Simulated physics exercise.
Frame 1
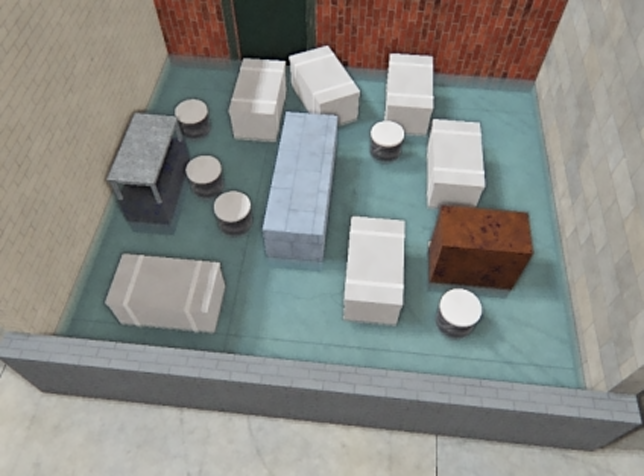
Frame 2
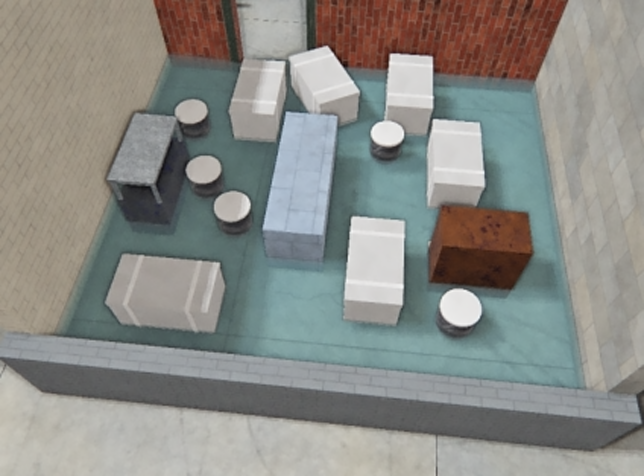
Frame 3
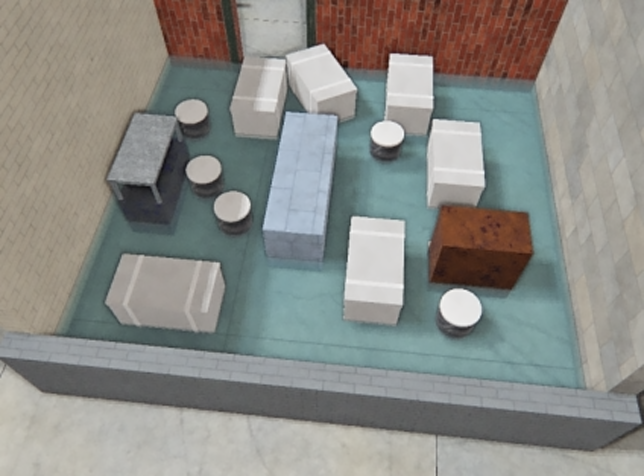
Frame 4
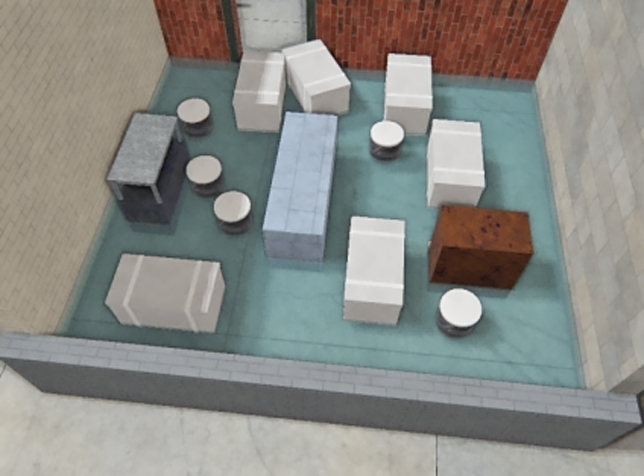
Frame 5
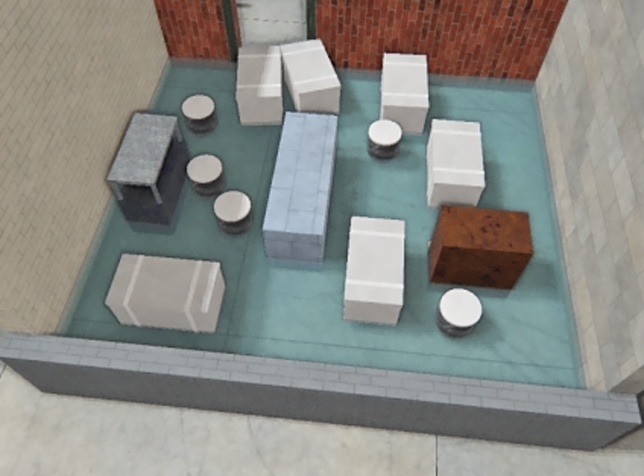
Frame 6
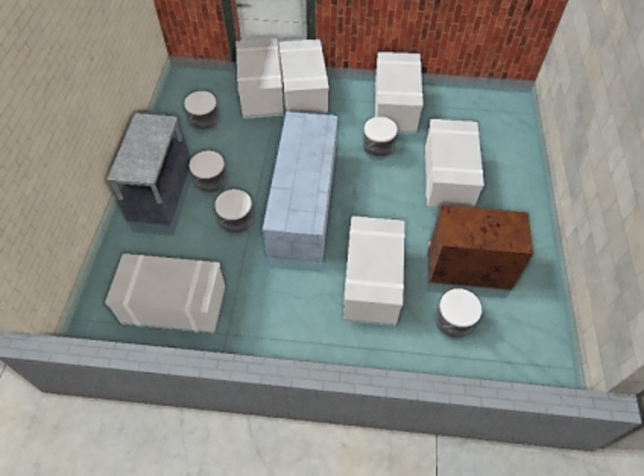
White crates floating in a flooded brick-walled room, two at the back drifting slowly towards the doorway after its dark door opens.
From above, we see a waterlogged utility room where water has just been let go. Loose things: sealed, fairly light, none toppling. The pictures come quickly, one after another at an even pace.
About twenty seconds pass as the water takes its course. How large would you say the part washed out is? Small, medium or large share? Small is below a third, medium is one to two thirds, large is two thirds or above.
A small share.
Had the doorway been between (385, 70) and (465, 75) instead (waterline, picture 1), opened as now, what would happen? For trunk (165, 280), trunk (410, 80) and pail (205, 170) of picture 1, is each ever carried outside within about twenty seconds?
In sequence: Remains, escapes, remains.
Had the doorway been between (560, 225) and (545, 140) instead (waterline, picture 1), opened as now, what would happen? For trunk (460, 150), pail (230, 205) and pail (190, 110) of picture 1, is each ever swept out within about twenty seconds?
Going through them, number one is flushed away, number two is held back and number three is held back.
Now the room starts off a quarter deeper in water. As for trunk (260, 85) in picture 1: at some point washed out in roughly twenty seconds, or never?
Outcome: Flushed out.
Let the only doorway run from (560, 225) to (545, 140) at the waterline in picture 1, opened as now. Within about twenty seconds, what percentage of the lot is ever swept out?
Near 60 percent.
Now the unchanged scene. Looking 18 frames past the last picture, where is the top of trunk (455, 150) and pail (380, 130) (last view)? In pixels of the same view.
Estimate: (430, 129), then (317, 119).
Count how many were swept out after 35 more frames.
Total: 1.
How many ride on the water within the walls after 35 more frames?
Total: 10.
A moment on, 1 of 11 are out; 10 afloat.
Next, 1 of 11 are out; 10 afloat.
Later, 1 of 11 are out; 10 afloat.
In the end, 1 of 11 are out; 9 afloat.
